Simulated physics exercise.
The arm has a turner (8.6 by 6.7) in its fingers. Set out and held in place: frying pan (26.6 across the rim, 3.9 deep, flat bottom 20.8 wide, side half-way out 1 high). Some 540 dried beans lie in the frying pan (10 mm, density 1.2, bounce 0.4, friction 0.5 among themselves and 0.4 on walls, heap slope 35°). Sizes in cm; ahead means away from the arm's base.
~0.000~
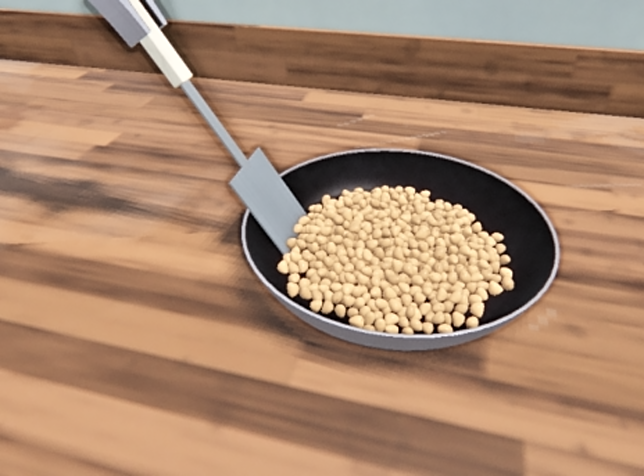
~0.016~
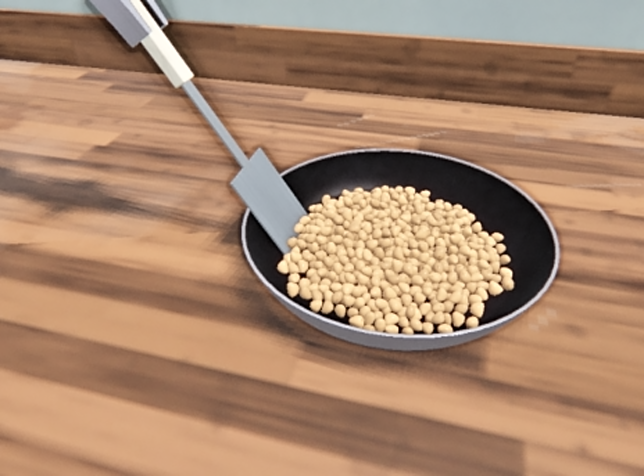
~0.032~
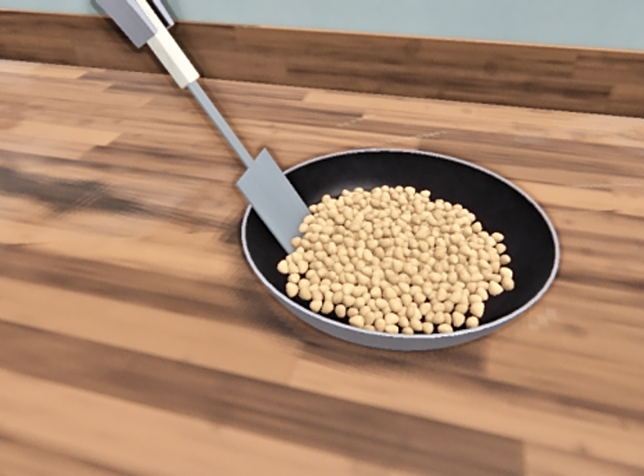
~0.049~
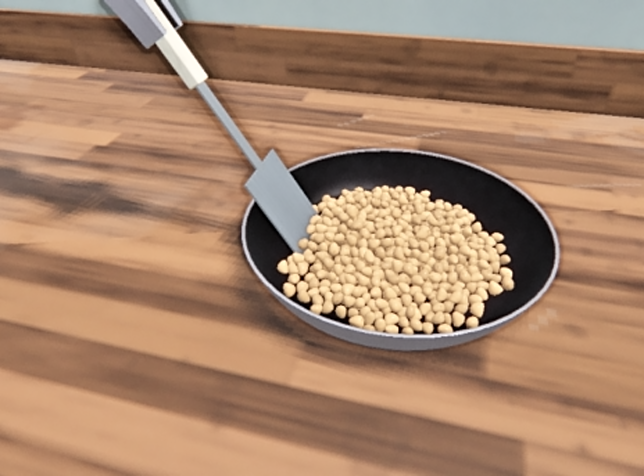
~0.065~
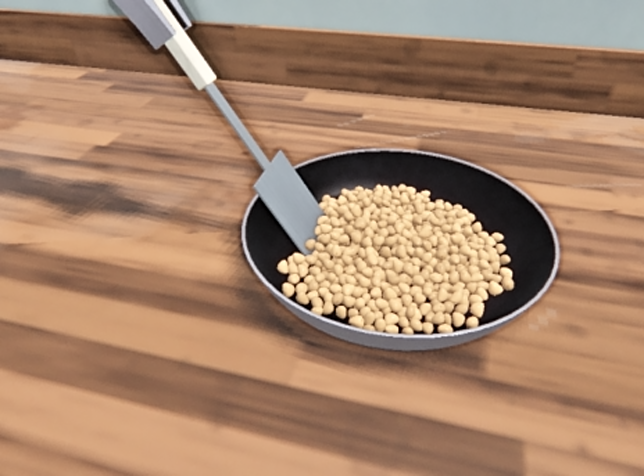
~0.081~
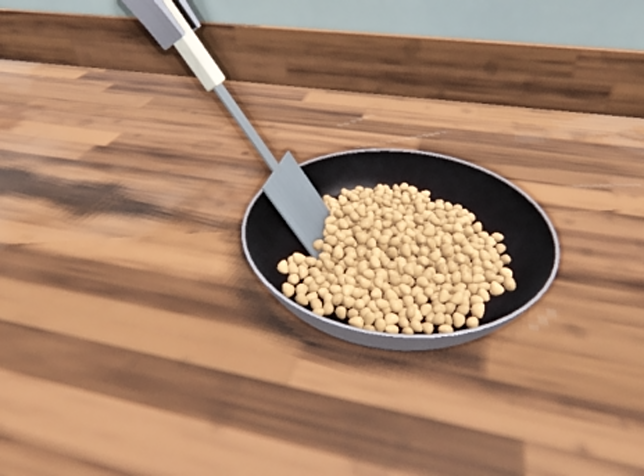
A gray turner held by a robot arm slides slightly to the right inside a dark frying pan, pressing into the left edge of a heap of pale dried beans, while the pan stays still on a wooden surface.
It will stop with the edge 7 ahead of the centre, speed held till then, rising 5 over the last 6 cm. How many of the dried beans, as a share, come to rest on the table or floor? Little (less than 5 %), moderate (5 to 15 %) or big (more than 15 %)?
Answer: Little; less than 5 % of the dried beans finish on the table or floor.
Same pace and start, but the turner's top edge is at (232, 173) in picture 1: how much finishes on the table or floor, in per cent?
Some 0 per cent.
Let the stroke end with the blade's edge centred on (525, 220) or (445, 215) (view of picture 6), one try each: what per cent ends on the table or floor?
About 5 and 0 per cent.
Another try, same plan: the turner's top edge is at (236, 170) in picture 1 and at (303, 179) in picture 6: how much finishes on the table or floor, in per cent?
About 10 per cent.
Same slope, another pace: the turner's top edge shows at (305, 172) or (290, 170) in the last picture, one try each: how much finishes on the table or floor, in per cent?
Some 5 and 5 per cent.
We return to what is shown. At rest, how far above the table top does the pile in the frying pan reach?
Roughly 4.0 cm.
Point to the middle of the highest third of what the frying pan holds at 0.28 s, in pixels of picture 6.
Near (469, 248).
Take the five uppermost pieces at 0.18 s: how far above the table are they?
Some 3 cm.
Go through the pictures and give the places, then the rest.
The first picture shows turner top edge at (245, 164), sloping 57°; upper third of the load around (392, 243), from x 285 to 510, top at y 190; 536 in the frying pan.
The second picture shows turner top edge at (246, 165), sloping 57°; upper third of the load around (391, 242), from x 285 to 510, top at y 190.
The third picture shows turner top edge at (251, 165), sloping 57°; upper third of the load around (386, 239), from x 285 to 510, top at y 190.
The fourth picture shows turner top edge at (259, 166), sloping 57°; upper third of the load around (382, 238), from x 285 to 510, top at y 190.
The fifth picture shows turner top edge at (268, 167), sloping 57°; upper third of the load around (384, 239), from x 285 to 510, top at y 190.
The sixth picture shows turner top edge at (276, 169), sloping 57°; upper third of the load around (392, 240), from x 285 to 510, top at y 190; 536 in the frying pan.
After 0.18 s, sloping 57°, highest piece 3 above the table; 536 in the frying pan.
After 0.28 s, sloping 57°, highest piece 5 above the table; 536 in the frying pan.
After 0.53 s, sloping 57°, highest piece 4 above the table; 536 in the frying pan.
After 1.58 s, sloping 57°, highest piece 4 above the table; 536 in the frying pan.
At rest, 536 in the frying pan. That is 0 % on the table or floor.
